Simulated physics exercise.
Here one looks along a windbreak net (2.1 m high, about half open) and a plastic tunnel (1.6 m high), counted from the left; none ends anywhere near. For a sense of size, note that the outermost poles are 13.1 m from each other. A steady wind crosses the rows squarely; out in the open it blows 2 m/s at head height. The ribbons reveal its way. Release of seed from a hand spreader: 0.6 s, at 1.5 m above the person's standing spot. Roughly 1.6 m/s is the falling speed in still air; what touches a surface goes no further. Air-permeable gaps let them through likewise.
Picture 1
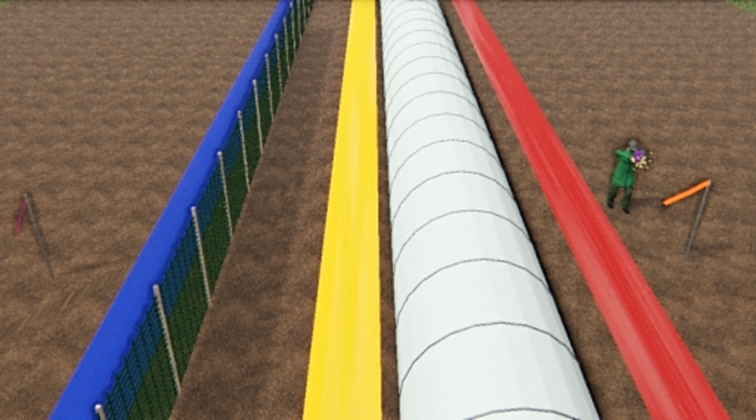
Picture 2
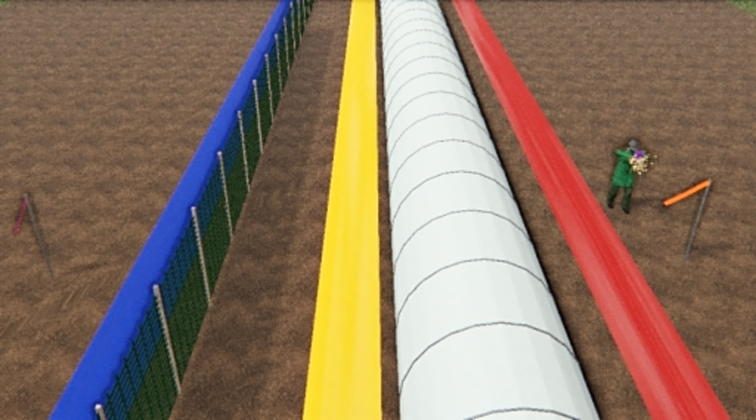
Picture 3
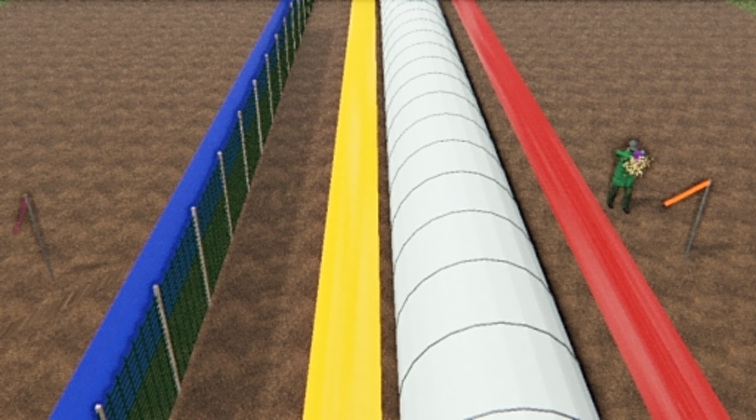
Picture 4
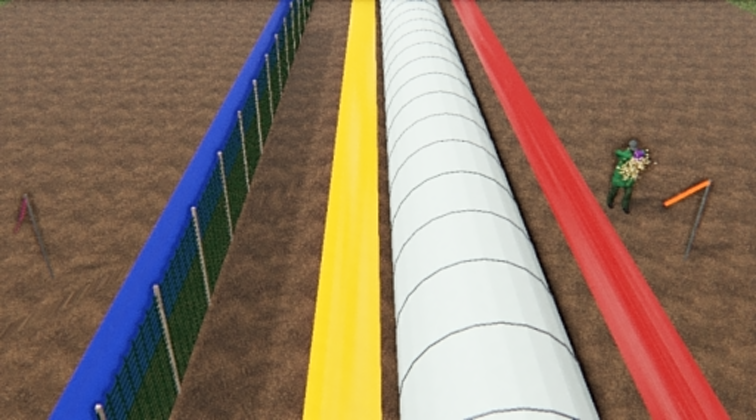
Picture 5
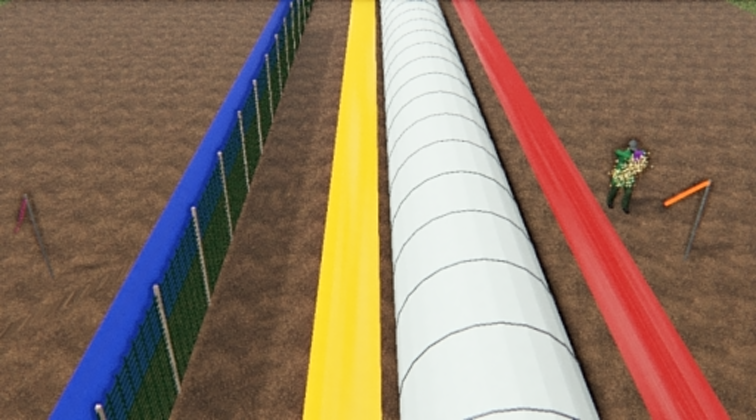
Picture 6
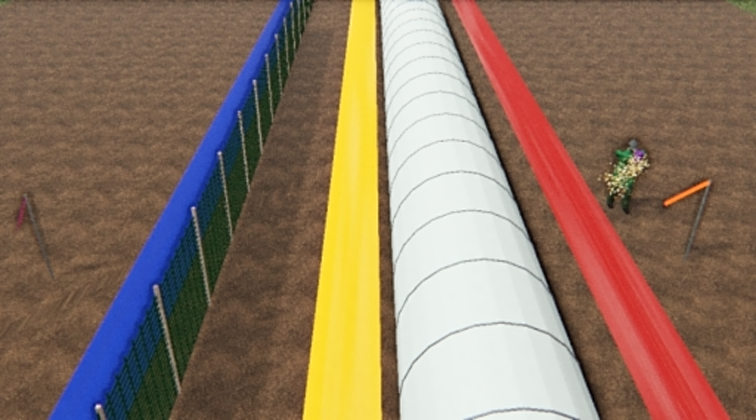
We see a brown field crossed by a blue-topped net, a yellow strip, a white ribbed tunnel and a red strip, while a green-clad person at right releases small pale specks that spread slightly leftward in the air.
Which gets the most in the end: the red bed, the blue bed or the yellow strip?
Red.
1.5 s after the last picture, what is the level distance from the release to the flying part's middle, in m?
Estimate: Near 1.5 m.
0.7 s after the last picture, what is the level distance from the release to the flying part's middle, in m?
About 1.0 m.
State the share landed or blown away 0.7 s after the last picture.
It comes to around 25 per cent.
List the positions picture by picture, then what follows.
The left ribbon ends at (16, 234), leaning 25 degrees to the left, the seed in the air spans x = 635 to 645 around y = 165 and it comes from (638, 161), in the first frame.
The right ribbon ends at (665, 204), leaning 55 degrees to the left, the seed in the air spans x = 630 to 645 around y = 165, the red one passes (603, 258), the blue one passes (167, 258) and the yellow one passes (350, 258), in the second frame.
The left ribbon ends at (16, 233), leaning 25 degrees to the left, the seed in the air spans x = 625 to 645 around y = 165 and the top of the windbreak net crosses (228, 138), in the third frame.
The right ribbon ends at (666, 204), leaning 55 degrees to the left, the seed in the air spans x = 620 to 645 around y = 170, the red one passes (571, 199), the blue one passes (195, 199) and the yellow one passes (354, 199), in the fourth frame.
The left ribbon ends at (15, 232), leaning 30 degrees to the left and the seed in the air spans x = 615 to 645 around y = 170, in the fifth frame.
The right ribbon ends at (665, 204), leaning 55 degrees to the left, the seed in the air spans x = 610 to 645 around y = 170 and the top of the plastic tunnel crosses (458, 159), in the sixth frame.
Then, 0.7 s after the last picture, 26 % lies on the red bed, 0 % on the blue bed and 0 % on the yellow strip; 27 % has touched down or left; the middle of what still flies is 0.5 m above the low ground, near (591, 203).
Then, 1.5 s after the last picture, 82 % lies on the red bed, 0 % on the blue bed and 0 % on the yellow strip; 89 % has touched down or left; the middle of what still flies is 0.3 m above the low ground, near (557, 212).
Then, 3.0 s after the last picture, 86 % lies on the red bed, 0 % on the blue bed and 0 % on the yellow strip; 100 % has touched down or left.
Then, 7.5 s after the last picture, 86 % lies on the red bed, 0 % on the blue bed and 0 % on the yellow strip; 100 % has touched down or left.
Then, 44.5 s after the last picture, 86 % lies on the red bed, 0 % on the blue bed and 0 % on the yellow strip; 100 % has touched down or left.
